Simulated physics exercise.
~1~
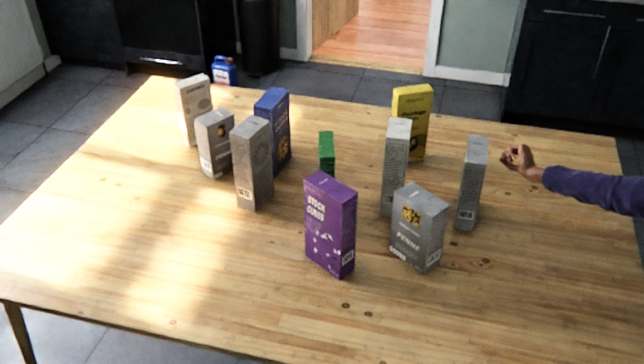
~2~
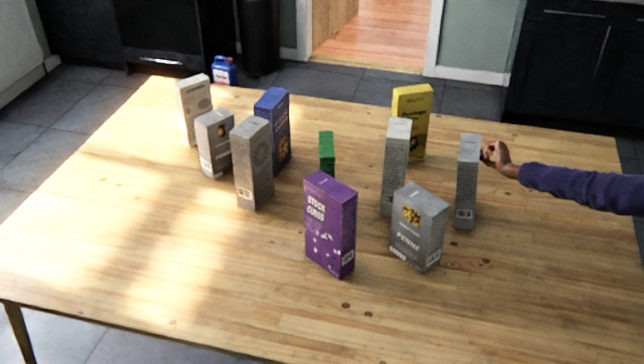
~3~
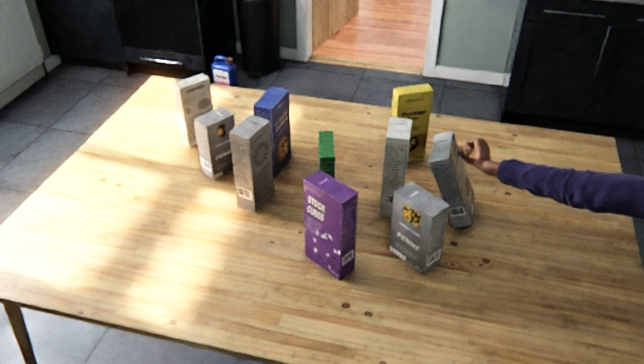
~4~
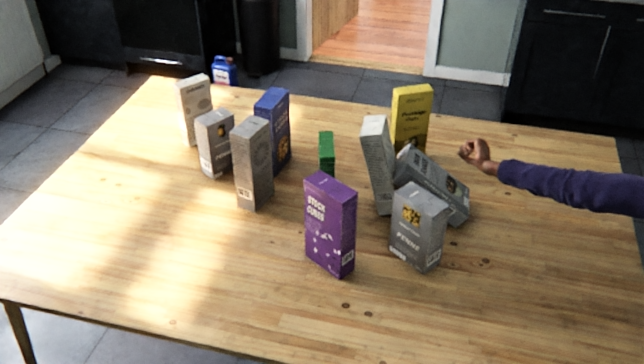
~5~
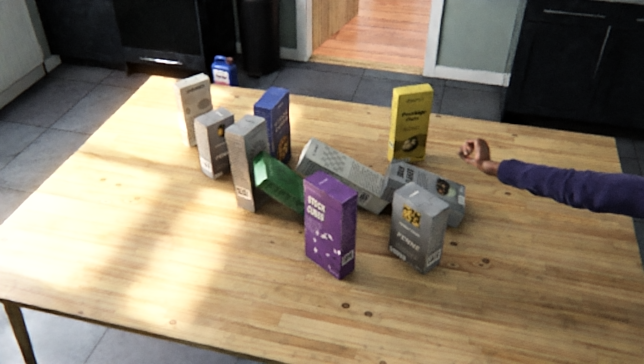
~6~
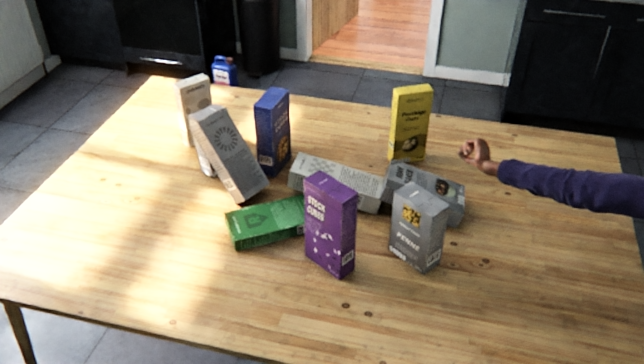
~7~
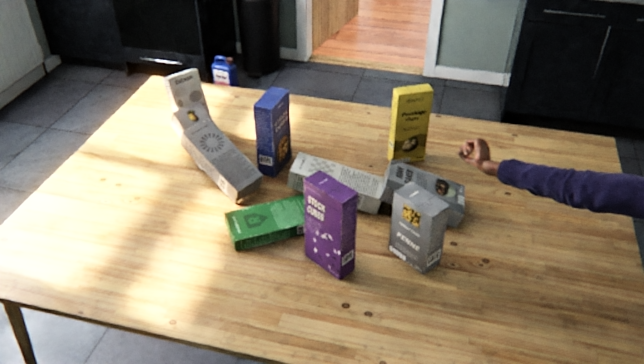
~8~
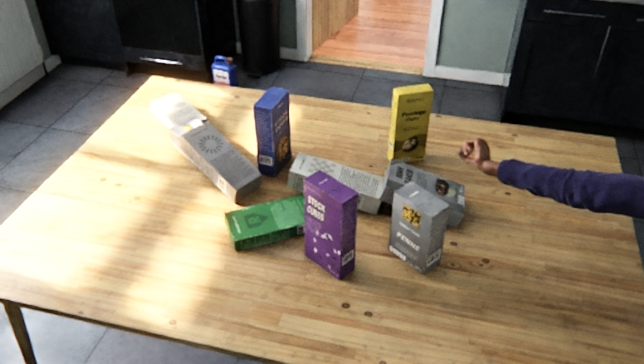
Cereal boxes toppling leftward across a wooden table after a hand pushes one, leaving blue, yellow, purple and one grey box standing.
